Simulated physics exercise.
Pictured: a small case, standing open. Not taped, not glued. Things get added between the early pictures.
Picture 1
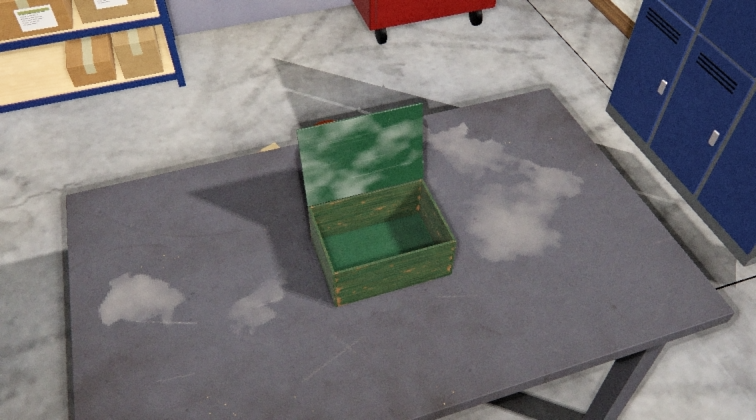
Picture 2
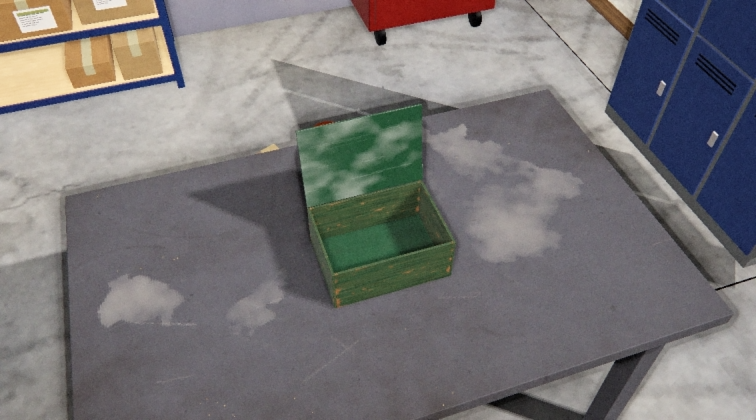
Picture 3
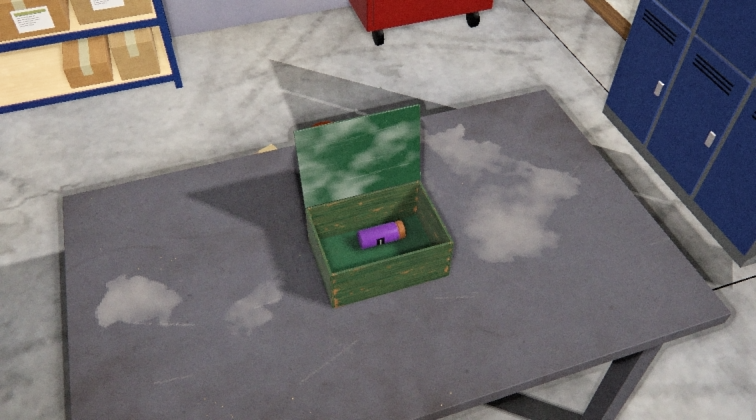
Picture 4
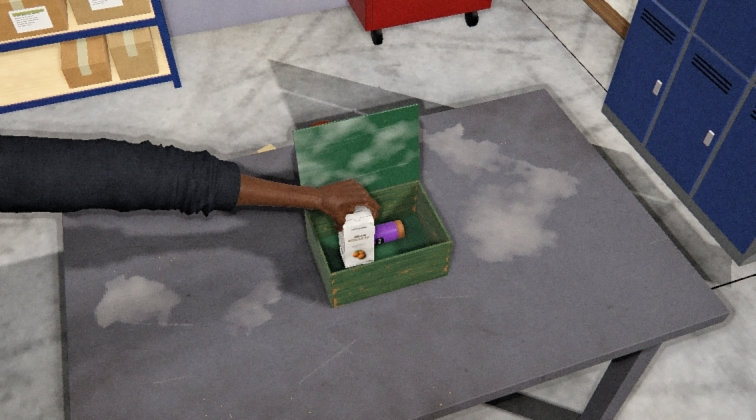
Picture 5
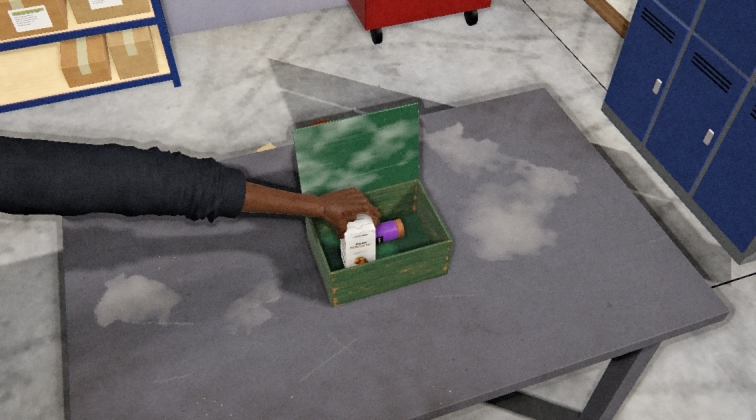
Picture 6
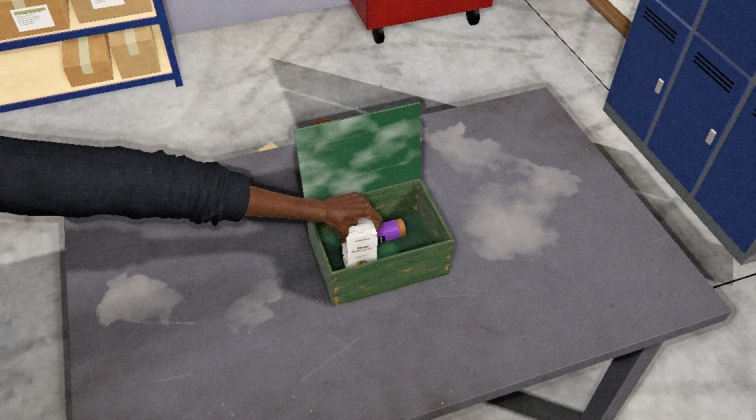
A purple cylinder with an orange end appears inside the open, empty green wooden box on a grey table, and then a dark-skinned hand in a dark sleeve reaches in from the left and lowers a white carton beside it. The fixed view looks down across a workroom with a pale marbled floor. Shelved cardboard boxes stand upper left, a red wheeled cabinet behind, and blue lockers at right.
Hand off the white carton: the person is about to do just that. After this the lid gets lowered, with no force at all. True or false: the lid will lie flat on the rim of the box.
False.
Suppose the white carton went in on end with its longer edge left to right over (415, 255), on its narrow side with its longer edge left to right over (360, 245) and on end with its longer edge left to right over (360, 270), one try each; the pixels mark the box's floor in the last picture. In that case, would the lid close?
Lid, try 1: Propped open; try 2: Fully down; try 3: Propped open.
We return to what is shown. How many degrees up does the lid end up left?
About 16°.
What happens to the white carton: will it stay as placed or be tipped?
As it turns out, the white carton keeps its original angle.
Then, 1.10 s on from there, lid starting down.
Then, 1.50 s on from there, lid 66° above the rim.
Then, 1.80 s on from there, lid 46° above the rim.
Then, 2.10 s on from there, lid 24° above the rim.
In the end, lid 16° above the rim; both unmoved. At the end, from the last picture's camera, white carton near (360, 248).
